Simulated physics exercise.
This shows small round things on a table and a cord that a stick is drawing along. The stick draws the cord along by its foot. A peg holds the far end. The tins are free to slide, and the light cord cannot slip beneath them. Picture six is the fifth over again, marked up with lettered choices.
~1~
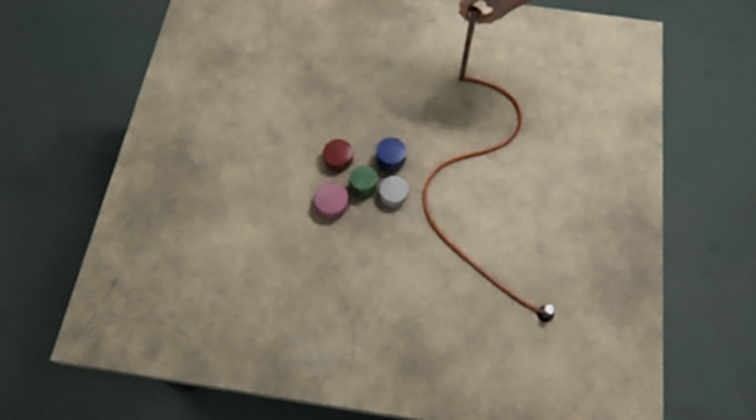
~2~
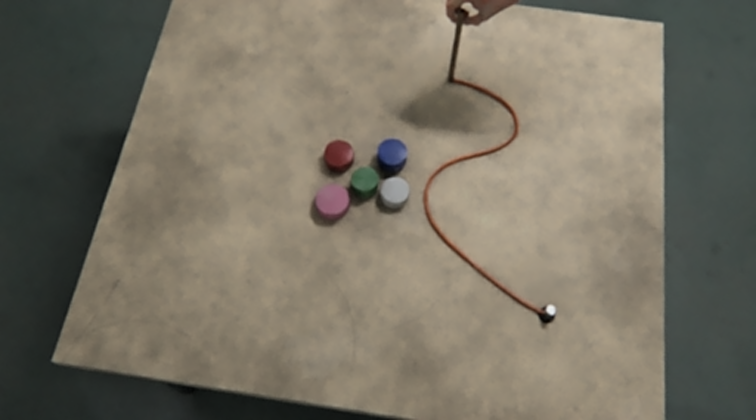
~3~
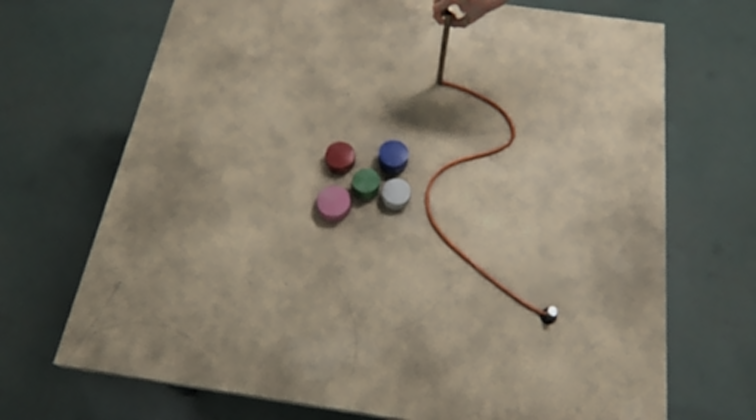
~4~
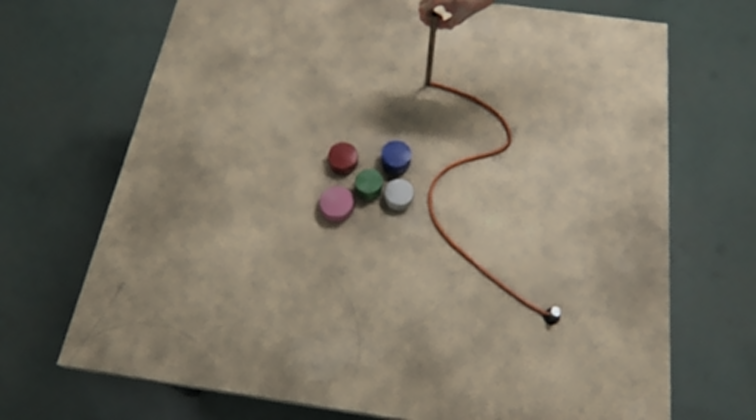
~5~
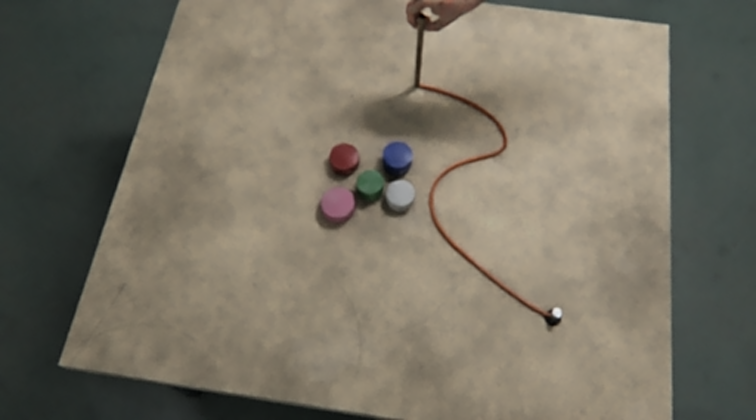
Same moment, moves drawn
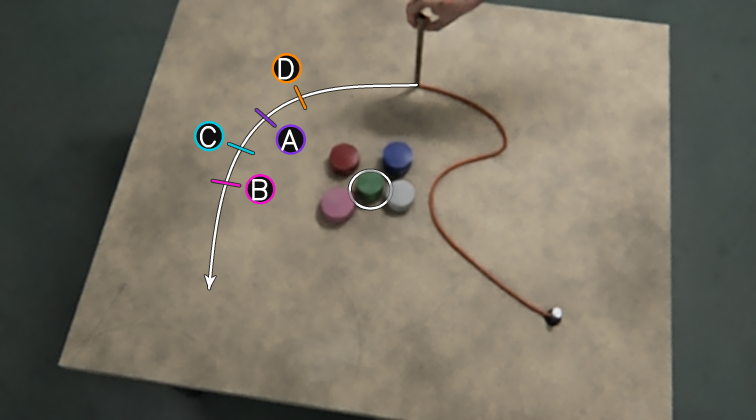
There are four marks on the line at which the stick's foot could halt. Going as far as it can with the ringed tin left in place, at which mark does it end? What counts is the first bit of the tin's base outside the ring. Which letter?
Up to mark B.
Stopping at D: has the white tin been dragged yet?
No.
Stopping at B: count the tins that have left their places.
By then, one.
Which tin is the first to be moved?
The blue one.
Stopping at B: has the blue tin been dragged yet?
By then, yes.
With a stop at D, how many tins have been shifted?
The count is none.
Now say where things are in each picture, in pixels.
The first frame shows green tin (364, 182); pink tin (332, 201); red tin (338, 155).
The second frame shows red tin (339, 156); peg (549, 313).
The third frame shows white tin (396, 194); blue tin (394, 157).
The fourth frame shows green tin (369, 185); pink tin (337, 204).
The fifth frame shows red tin (345, 159); peg (555, 315); white tin (400, 196).
On the marked copy, A at (266, 118); B at (226, 183); C at (241, 149); D at (300, 98); the ring at (371, 189); the route from (417, 85) via (257, 126) to (209, 289).
Taking B. A third of the way, foot of the stick (334, 90); green tin (370, 186).
Two thirds of the way, foot of the stick (260, 124); green tin (370, 186).
When it is over, foot of the stick (226, 184); blue tin (391, 169); green tin (370, 186); the green tin is still in its ring.
As for the rest, A is safe but short; C is safe but short; D is safe but short.
